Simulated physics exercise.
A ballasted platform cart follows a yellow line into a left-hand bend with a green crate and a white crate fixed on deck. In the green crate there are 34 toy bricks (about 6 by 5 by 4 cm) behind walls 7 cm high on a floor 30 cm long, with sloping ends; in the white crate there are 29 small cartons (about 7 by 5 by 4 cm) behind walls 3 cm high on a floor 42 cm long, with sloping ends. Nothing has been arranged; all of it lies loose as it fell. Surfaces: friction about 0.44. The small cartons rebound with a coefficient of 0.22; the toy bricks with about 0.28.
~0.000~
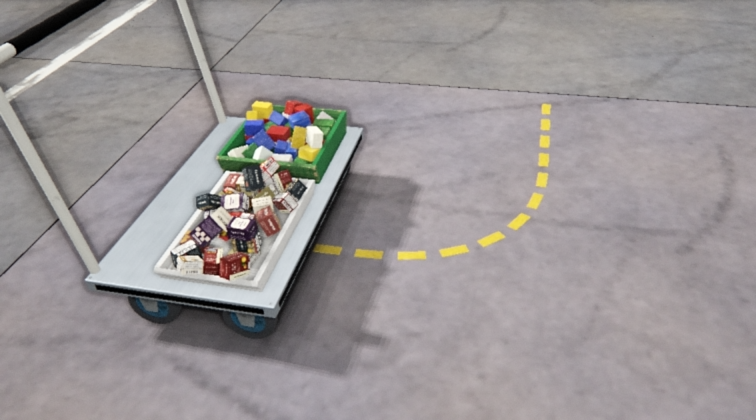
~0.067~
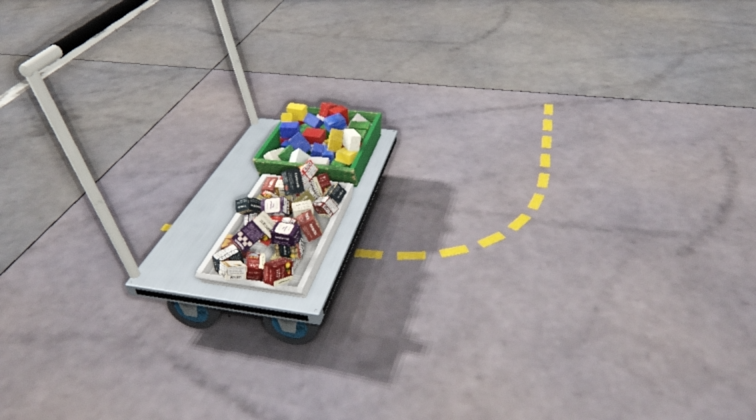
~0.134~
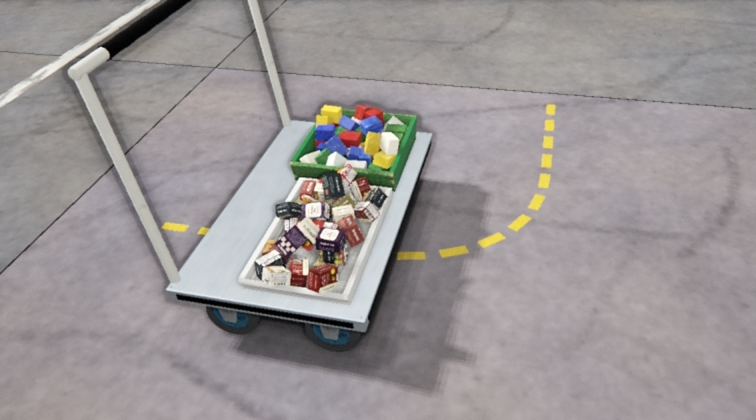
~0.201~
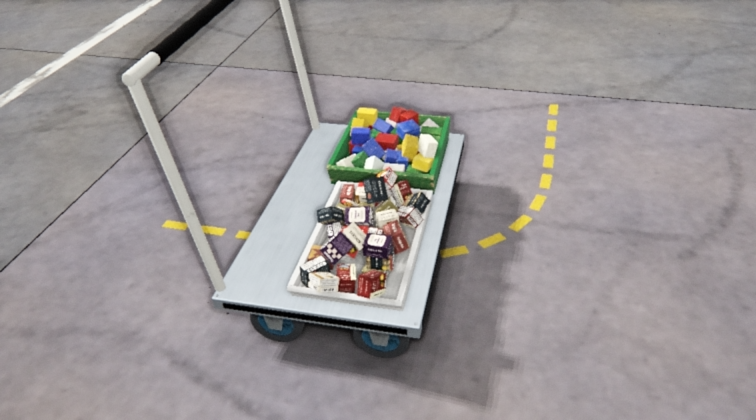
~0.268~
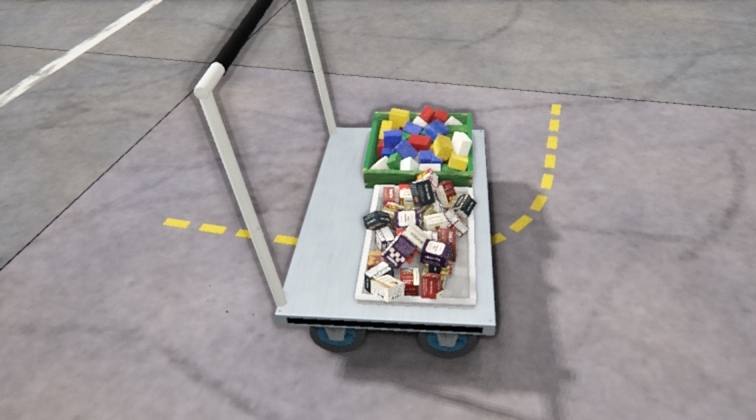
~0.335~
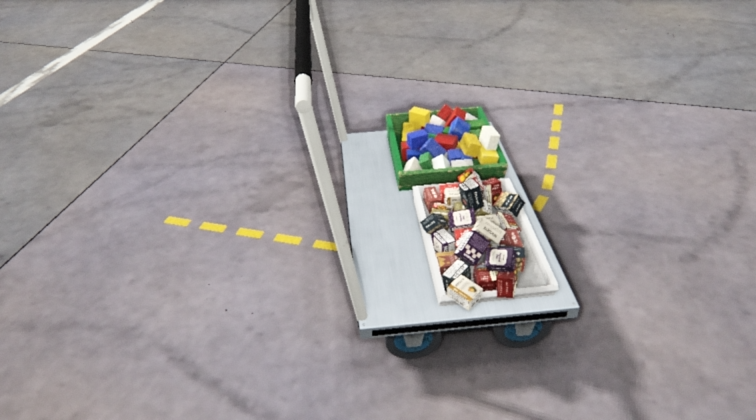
On a grey concrete floor, a flat trolley carrying a green crate of colourful toy bricks and a white crate of small cartons rolls rightward along a dashed yellow line, then turns gradually as the line curves, its load staying aboard.
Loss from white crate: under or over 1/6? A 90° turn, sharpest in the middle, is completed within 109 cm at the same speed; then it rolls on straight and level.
Over.
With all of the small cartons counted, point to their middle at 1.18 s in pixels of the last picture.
Roughly at (646, 25).
After 0.44 s, 0 of 34 out of the green crate and 4 of 29 out of the white crate.
After 0.56 s, 0 of 34 out of the green crate and 6 of 29 out of the white crate.
After 0.73 s, 0 of 34 out of the green crate and 8 of 29 out of the white crate.
Outcome (at 1.18 s), 0 of 34 out of the green crate and 9 of 29 out of the white crate. Asked share, 9 of 29, 31 per cent.
